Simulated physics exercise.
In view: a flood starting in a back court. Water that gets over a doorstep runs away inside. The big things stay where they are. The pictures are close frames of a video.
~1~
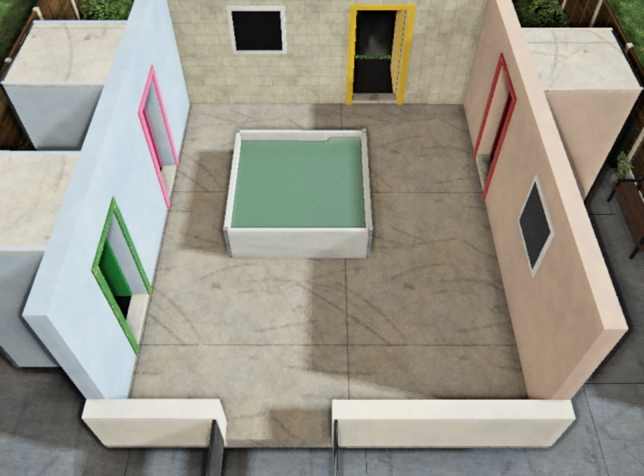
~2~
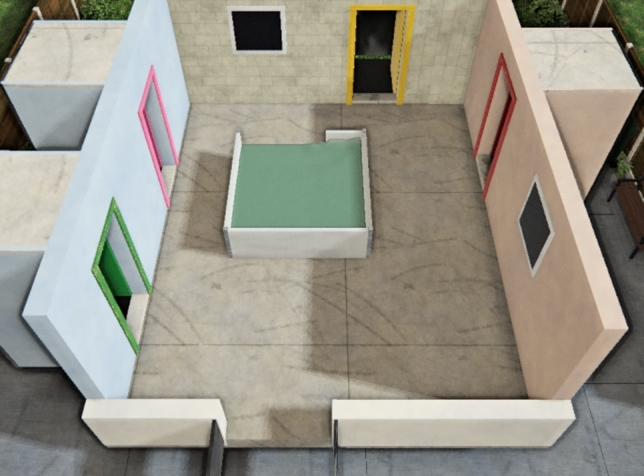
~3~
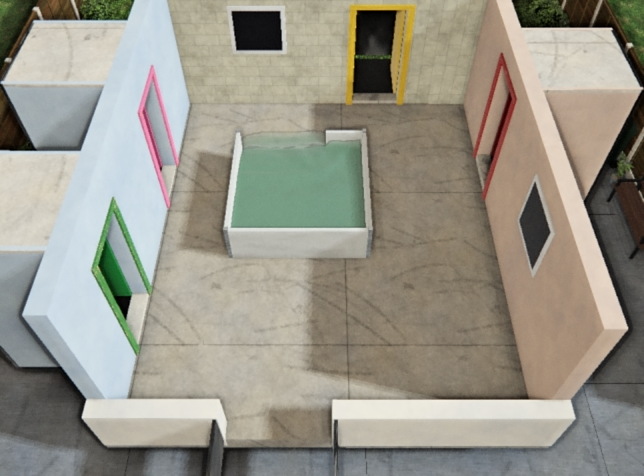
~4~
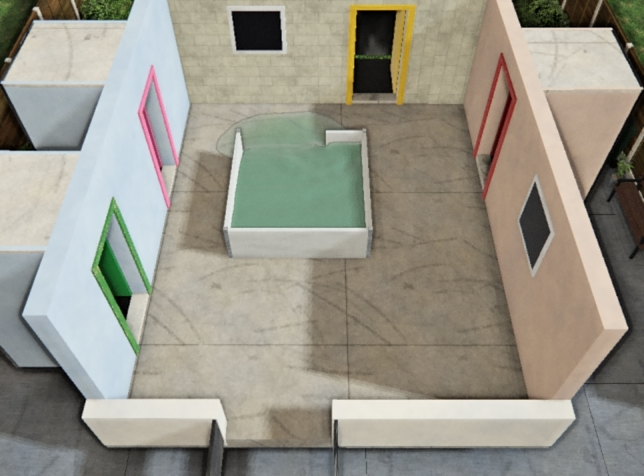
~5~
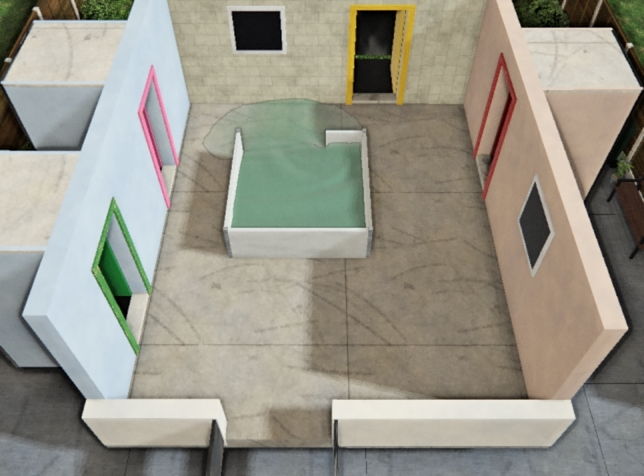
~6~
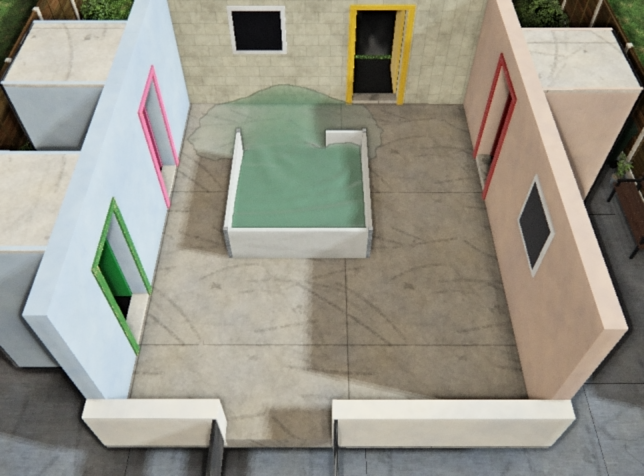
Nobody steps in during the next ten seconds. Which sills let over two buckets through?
The yellow door floods; the pink door floods; the green door holds within the limit; the red door holds within the limit.
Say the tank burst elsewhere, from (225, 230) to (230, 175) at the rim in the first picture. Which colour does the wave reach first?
I say the pink door.
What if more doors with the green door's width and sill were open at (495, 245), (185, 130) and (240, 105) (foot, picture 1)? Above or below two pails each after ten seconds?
In that order: Takes less, is over, passes that mark.
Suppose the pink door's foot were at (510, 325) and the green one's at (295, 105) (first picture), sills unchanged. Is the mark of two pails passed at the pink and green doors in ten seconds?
My reading: The pink one holds, the green one goes over.
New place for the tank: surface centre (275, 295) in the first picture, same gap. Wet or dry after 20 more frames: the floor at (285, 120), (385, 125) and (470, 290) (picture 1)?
As listed: Covered, awash, not flooded.
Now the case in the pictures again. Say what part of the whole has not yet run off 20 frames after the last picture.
Roughly 98 per cent.
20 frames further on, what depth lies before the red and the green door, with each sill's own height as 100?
Roughly 110 per cent, then 50 per cent.
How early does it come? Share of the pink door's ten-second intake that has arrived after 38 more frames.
About 65 per cent.
A moment on, water covers 15 % of the floor; the yellow door under two buckets in, the pink door not reached, the green door not reached, the red door not reached.
Next, water covers 30 % of the floor; the yellow door under two buckets in, the pink door wet at the sill, nothing in, the green door not reached, the red door not reached.
Then, water covers 55 % of the floor; the yellow door over two buckets in, the pink door under two buckets in, the green door wet at the sill, nothing in, the red door wet at the sill, nothing in.
Later, water covers 90 % of the floor; the yellow door over two buckets in, the pink door over two buckets in, the green door wet at the sill, nothing in, the red door under two buckets in.
In the end, water covers 100 % of the floor; the yellow door over two buckets in, the pink door over two buckets in, the green door under two buckets in, the red door under two buckets in.
